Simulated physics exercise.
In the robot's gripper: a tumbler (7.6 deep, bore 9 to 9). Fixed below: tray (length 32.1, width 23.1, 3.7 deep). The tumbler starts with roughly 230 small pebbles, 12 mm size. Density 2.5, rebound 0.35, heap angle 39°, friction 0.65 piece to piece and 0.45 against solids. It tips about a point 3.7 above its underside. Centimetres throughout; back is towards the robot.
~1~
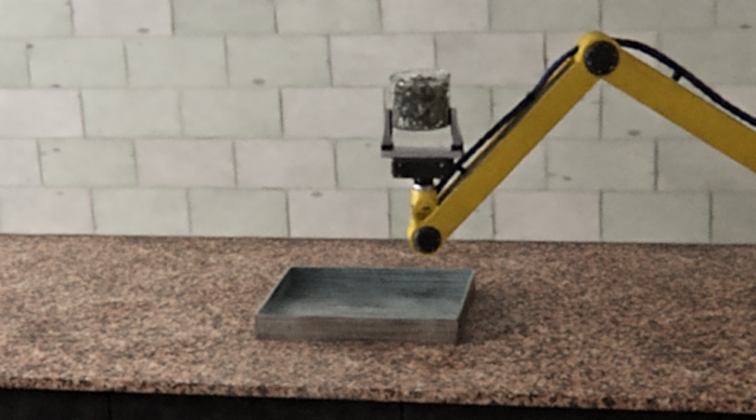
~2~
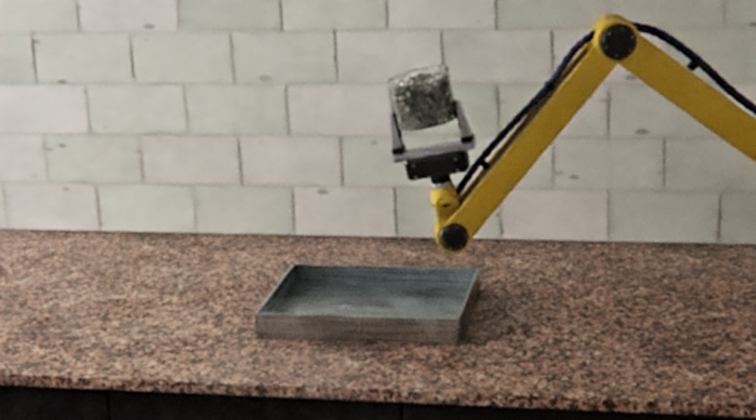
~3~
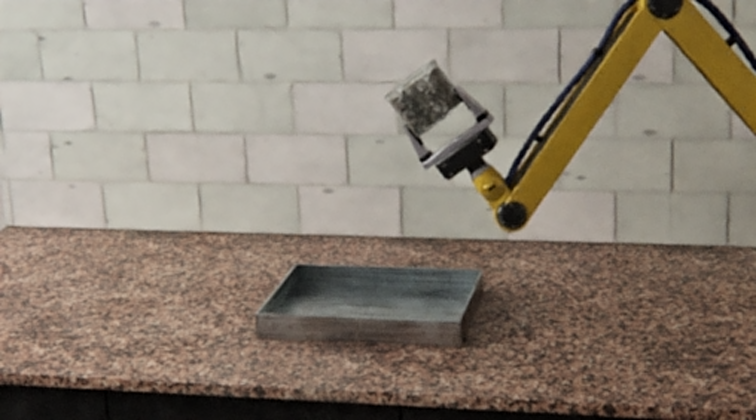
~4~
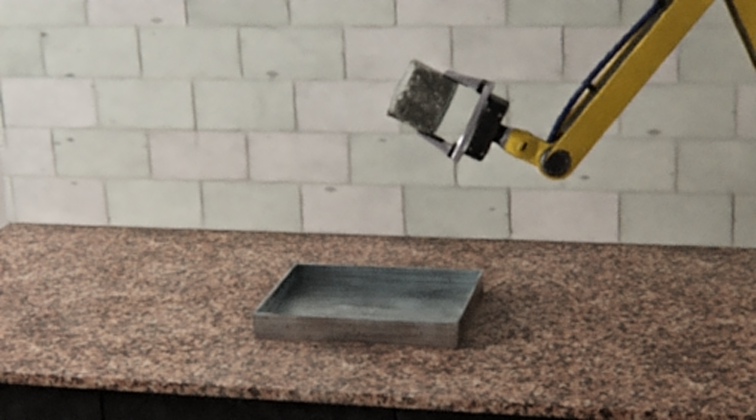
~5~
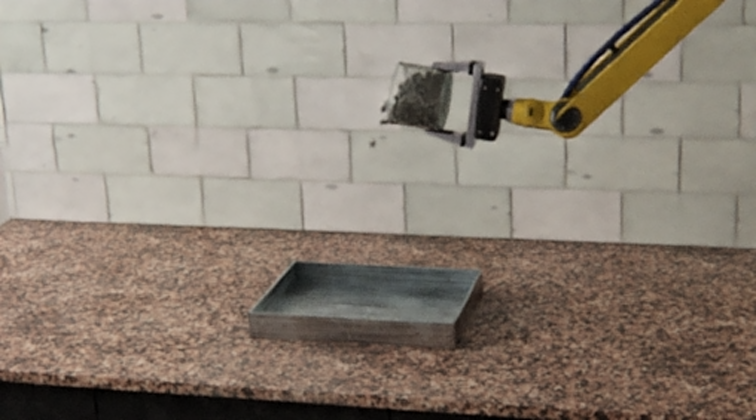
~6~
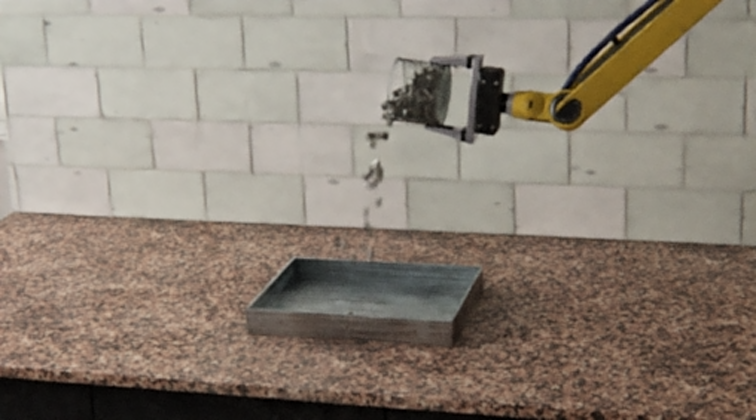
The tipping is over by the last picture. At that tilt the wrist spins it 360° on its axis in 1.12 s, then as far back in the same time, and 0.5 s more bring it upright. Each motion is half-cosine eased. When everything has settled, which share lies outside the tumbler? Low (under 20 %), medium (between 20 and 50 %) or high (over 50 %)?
A high share, over 50 %, ends outside the tumbler.
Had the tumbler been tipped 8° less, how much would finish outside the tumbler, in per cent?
In that case some 40 per cent.
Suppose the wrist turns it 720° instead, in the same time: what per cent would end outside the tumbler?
It would be near 60 per cent.
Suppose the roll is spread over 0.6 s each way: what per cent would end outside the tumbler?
In that case some 45 per cent.
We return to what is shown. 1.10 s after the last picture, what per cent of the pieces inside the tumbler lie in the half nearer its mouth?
Roughly 45 per cent.
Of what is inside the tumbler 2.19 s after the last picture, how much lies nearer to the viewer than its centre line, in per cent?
Some 25 per cent.
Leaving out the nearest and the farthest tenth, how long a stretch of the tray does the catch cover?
Roughly 16 cm.
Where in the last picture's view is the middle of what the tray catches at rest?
Near (352, 305).
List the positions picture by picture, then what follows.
The first frame shows tumbler middle at (421, 101), upright; upper third of the load around (420, 89), from x 395 to 445, top at y 80; 234 in the tumbler.
The second frame shows tumbler middle at (423, 99), tipped 10°; upper third of the load around (423, 87), from x 395 to 450, top at y 75.
The third frame shows tumbler middle at (425, 99), tipped 36°; upper third of the load around (427, 86), from x 395 to 455, top at y 70.
The fourth frame shows tumbler middle at (424, 98), tipped 65°; upper third of the load around (426, 85), from x 395 to 450, top at y 70.
The fifth frame shows tumbler middle at (422, 97), tipped 82°; upper third of the load around (426, 85), from x 375 to 445, top at y 75; 233 in the tumbler, 1 in flight or on a rim.
The sixth frame shows tumbler middle at (421, 92), tipped 84°; upper third of the load around (427, 84), from x 335 to 445, top at y 70; 207 in the tumbler, 2 in the tray, 25 in flight or on a rim.
Then, 1.10 s later, tipped 84°, highest piece 39 above the table; 132 in the tumbler, 86 in the tray, 16 in flight or on a rim.
Then, 2.19 s later, tipped 84°, highest piece 38 above the table; 141 in the tray, 85 in the tumbler, 8 in flight or on a rim.
Then, 2.94 s later, upright, highest piece 39 above the table; 151 in the tray, 83 in the tumbler.
Then, 3.64 s later, upright, highest piece 39 above the table; 151 in the tray, 83 in the tumbler.
At rest, 151 in the tray, 83 in the tumbler. That is 65 % outside the tumbler.
